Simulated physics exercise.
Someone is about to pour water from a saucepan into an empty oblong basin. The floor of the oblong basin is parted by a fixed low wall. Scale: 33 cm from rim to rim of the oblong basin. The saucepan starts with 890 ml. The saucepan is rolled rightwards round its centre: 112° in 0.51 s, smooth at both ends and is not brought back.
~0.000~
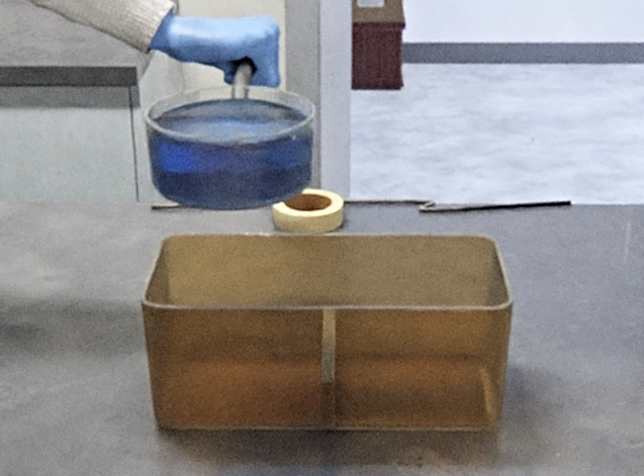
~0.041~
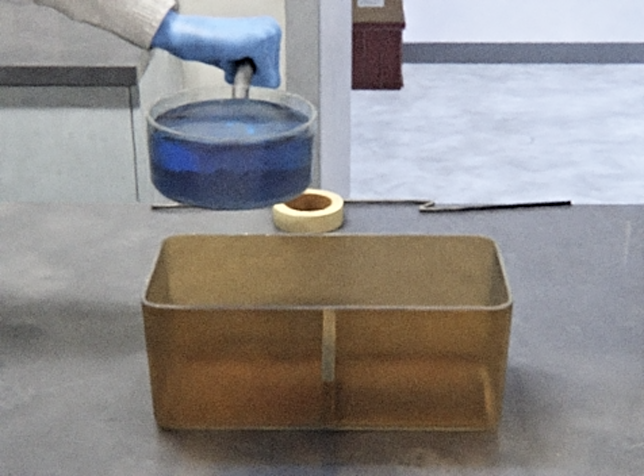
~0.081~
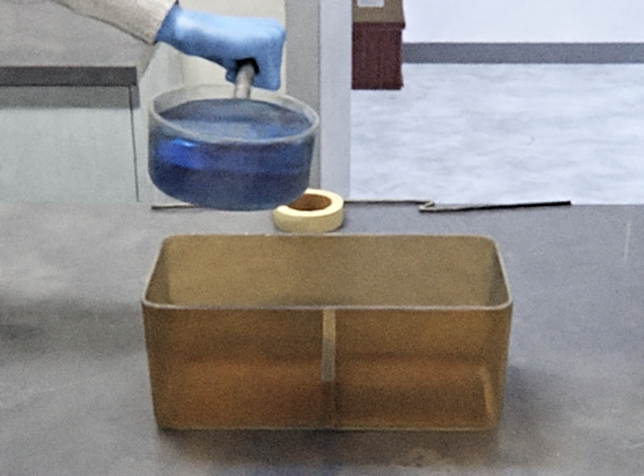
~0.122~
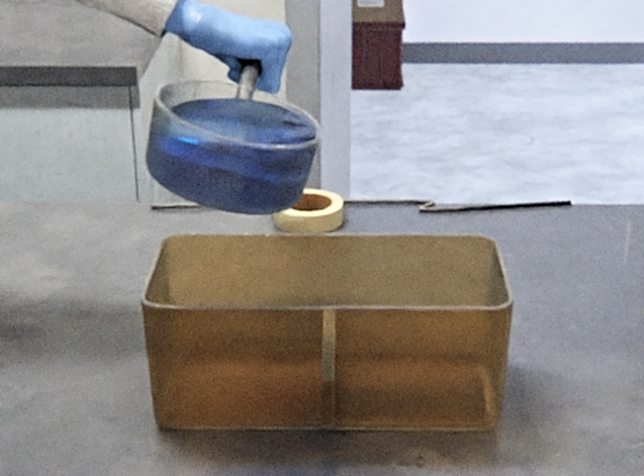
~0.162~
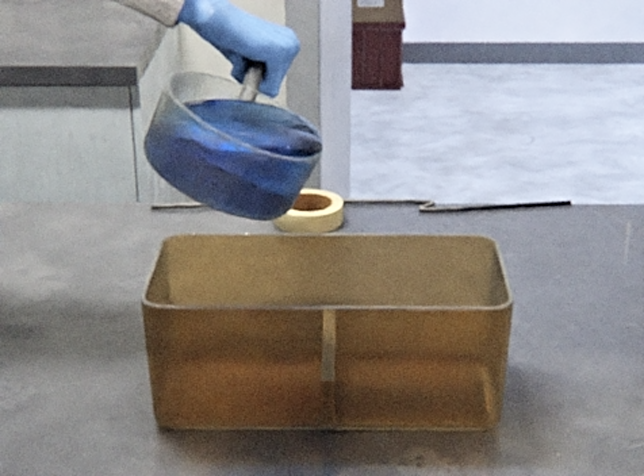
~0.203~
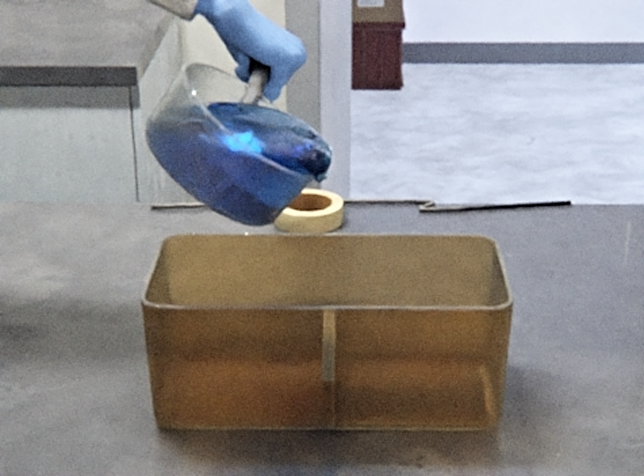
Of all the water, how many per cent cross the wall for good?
Roughly 62 per cent is past the wall.
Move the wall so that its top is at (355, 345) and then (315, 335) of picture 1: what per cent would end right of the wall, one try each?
In turn about 45 and 75 per cent.
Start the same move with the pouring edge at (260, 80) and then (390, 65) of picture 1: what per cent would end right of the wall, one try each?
First 35, then 75 per cent.
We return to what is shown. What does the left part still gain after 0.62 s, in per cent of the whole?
About 14 per cent.
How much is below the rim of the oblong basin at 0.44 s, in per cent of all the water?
Near 56 in a hundred.
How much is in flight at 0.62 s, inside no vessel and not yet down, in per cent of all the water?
About 8 per cent.
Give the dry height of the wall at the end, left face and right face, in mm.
Left about 36 mm, right about 26 mm.
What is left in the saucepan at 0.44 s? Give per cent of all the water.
About 12 per cent.
Then, 0.44 s in, the tilt is 108° and 12 per cent is still to pour, 4 is left of the wall and 53 right of it.
Then, 0.62 s in, the tilt is 112° and 1 per cent is still to pour, 23 is left of the wall and 68 right of it.
Then, 0.81 s in, the tilt is 112° and 0 per cent is still to pour, 35 is left of the wall and 63 right of it.
Then, 1.01 s in, the tilt is 112° and 0 per cent is still to pour, 36 is left of the wall and 62 right of it.
Finally, 37 per cent lies left of the wall, 62 right of it and 1 outside.
